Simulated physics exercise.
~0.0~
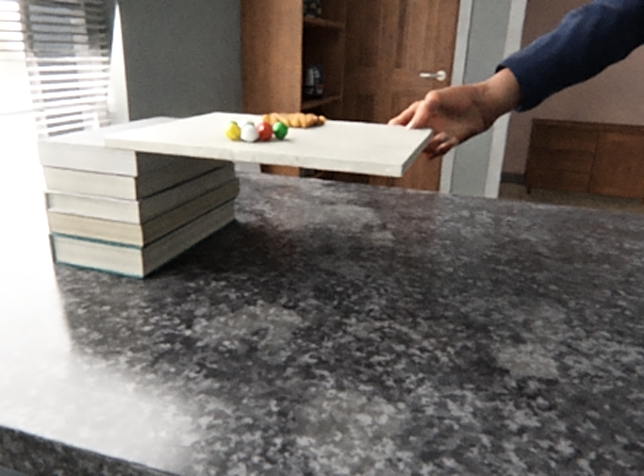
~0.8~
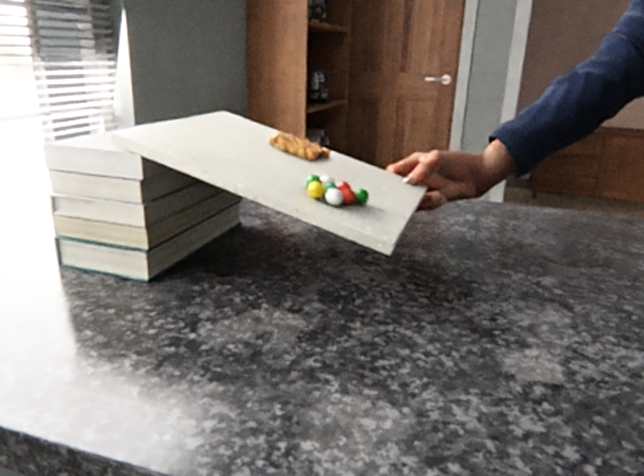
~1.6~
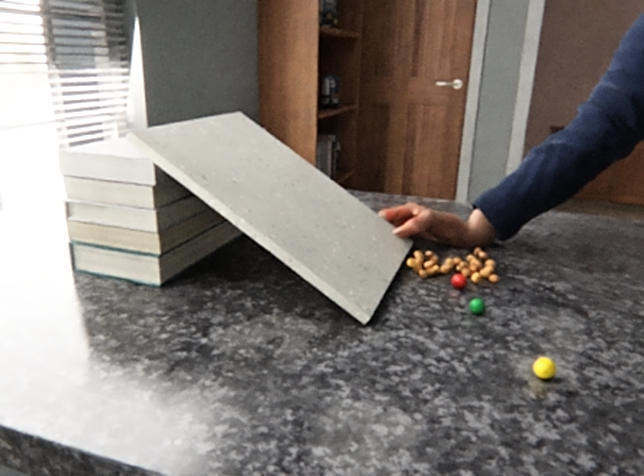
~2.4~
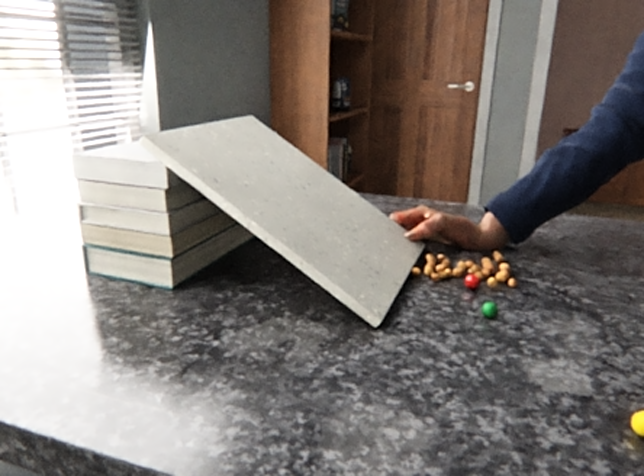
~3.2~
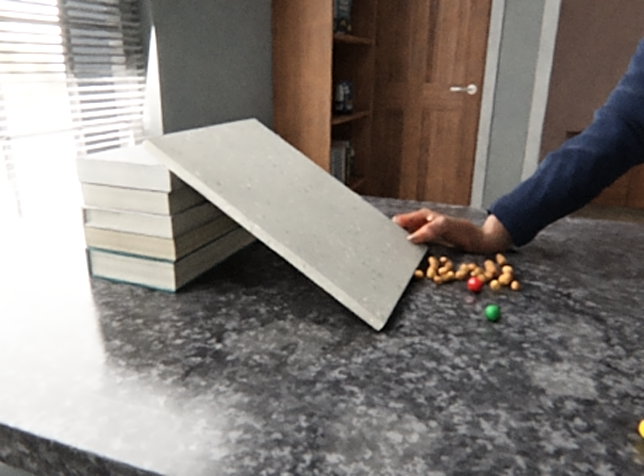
We see a hand lower one end of a pale board propped on stacked books, sending small colored balls and brown nuggets sliding onto a dark counter, where the nuggets settle near the board while the balls travel farther, some leaving the counter or view.
